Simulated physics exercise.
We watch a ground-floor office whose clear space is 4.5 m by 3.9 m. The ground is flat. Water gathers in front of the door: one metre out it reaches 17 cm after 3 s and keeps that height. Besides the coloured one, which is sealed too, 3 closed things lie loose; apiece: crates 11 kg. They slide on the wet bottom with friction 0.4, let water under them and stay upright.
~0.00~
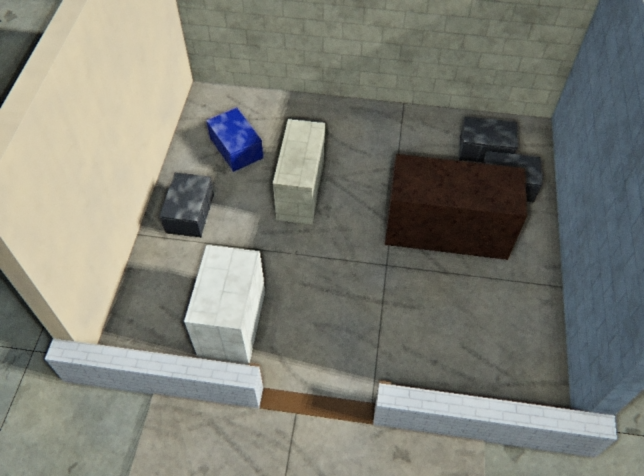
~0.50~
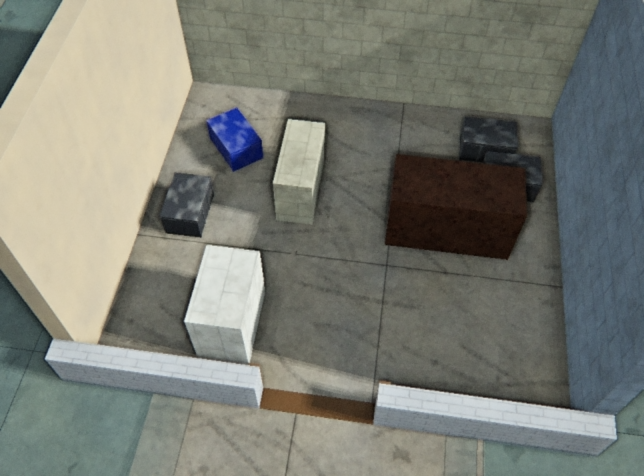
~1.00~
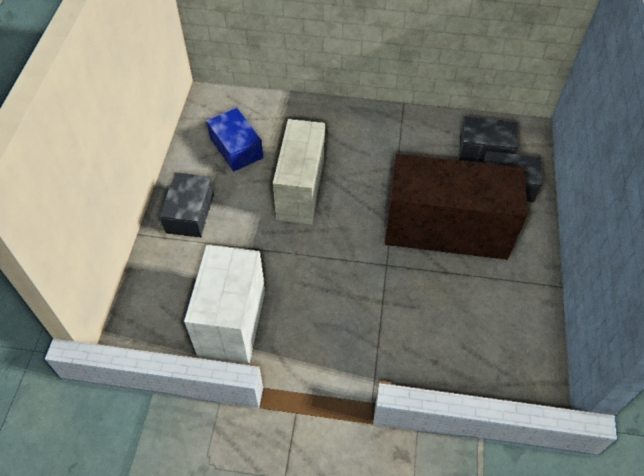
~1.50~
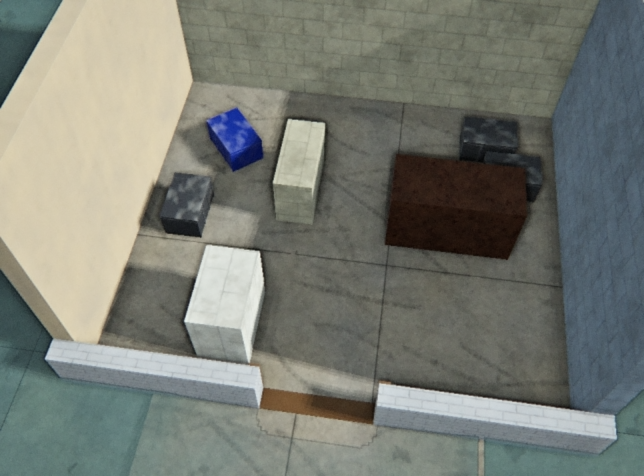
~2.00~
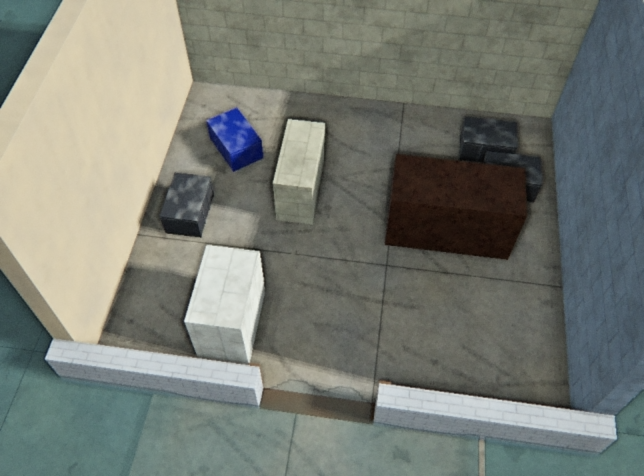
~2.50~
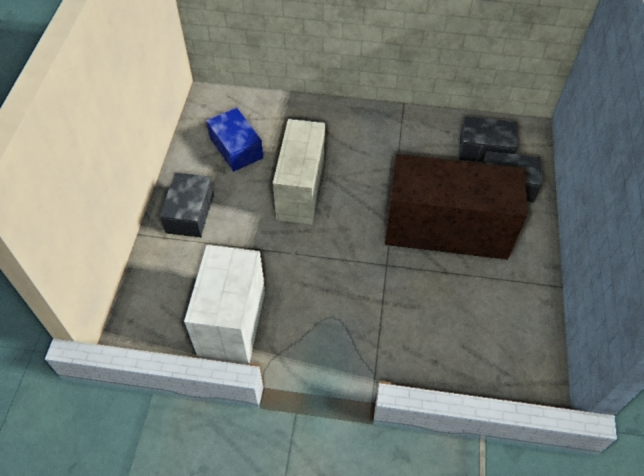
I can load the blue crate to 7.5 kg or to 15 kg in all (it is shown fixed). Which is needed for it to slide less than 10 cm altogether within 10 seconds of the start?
For it, only the higher weight holds it.
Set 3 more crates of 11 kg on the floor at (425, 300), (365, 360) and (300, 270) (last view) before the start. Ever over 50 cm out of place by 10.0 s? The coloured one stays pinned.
In that order: Past it, more, less.
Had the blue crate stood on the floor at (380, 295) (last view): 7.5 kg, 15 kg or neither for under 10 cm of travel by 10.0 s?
Neither is enough.
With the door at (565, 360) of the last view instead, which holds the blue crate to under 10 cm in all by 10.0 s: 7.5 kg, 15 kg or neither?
In that case only the higher weight holds it.
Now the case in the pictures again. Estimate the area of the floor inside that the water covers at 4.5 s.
About 6.0 m2.
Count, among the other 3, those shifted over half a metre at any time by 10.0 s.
I count 0.
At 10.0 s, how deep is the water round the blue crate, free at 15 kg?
About 5 cm.
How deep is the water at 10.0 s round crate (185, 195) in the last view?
About 4 cm.
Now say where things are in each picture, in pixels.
The blue crate at (234, 130) rests on the ground; water covers 0.0 m2; 0 of 4 have shifted, in the first frame.
The blue crate at (234, 130), on the bottom; 0.0 m2 under water; 0 of 4 have shifted, in the second frame.
The blue crate at (234, 130), on the bottom; 0.0 m2 under water; 0 of 4 have shifted, in the third frame.
The blue crate at (234, 130) rests on the ground; 0.0 m2 under water; 0 of 4 have shifted, in the fourth frame.
The blue crate at (234, 130), on the bottom; 0.0 m2 under water; 0 of 4 have shifted, in the fifth frame.
The blue crate at (234, 130), on the bottom; 0.5 m2 under water; 0 of 4 have shifted, in the sixth frame.
After 3.5 s the blue crate would be 0 cm from its start with 7.5 kg and 0 cm from its start with 15 kg; 0 cm of water round it then.
After 4.5 s the blue crate would be 0 cm from its start with 7.5 kg and 0 cm from its start with 15 kg; 0 cm of water round it then.
After 7.0 s the blue crate would be 0 cm from its start with 7.5 kg and 0 cm from its start with 15 kg; 2 cm of water round it then.
After 10.0 s the blue crate would be 43 cm from its start with 7.5 kg and 0 cm from its start with 15 kg; 5 cm of water round it then.
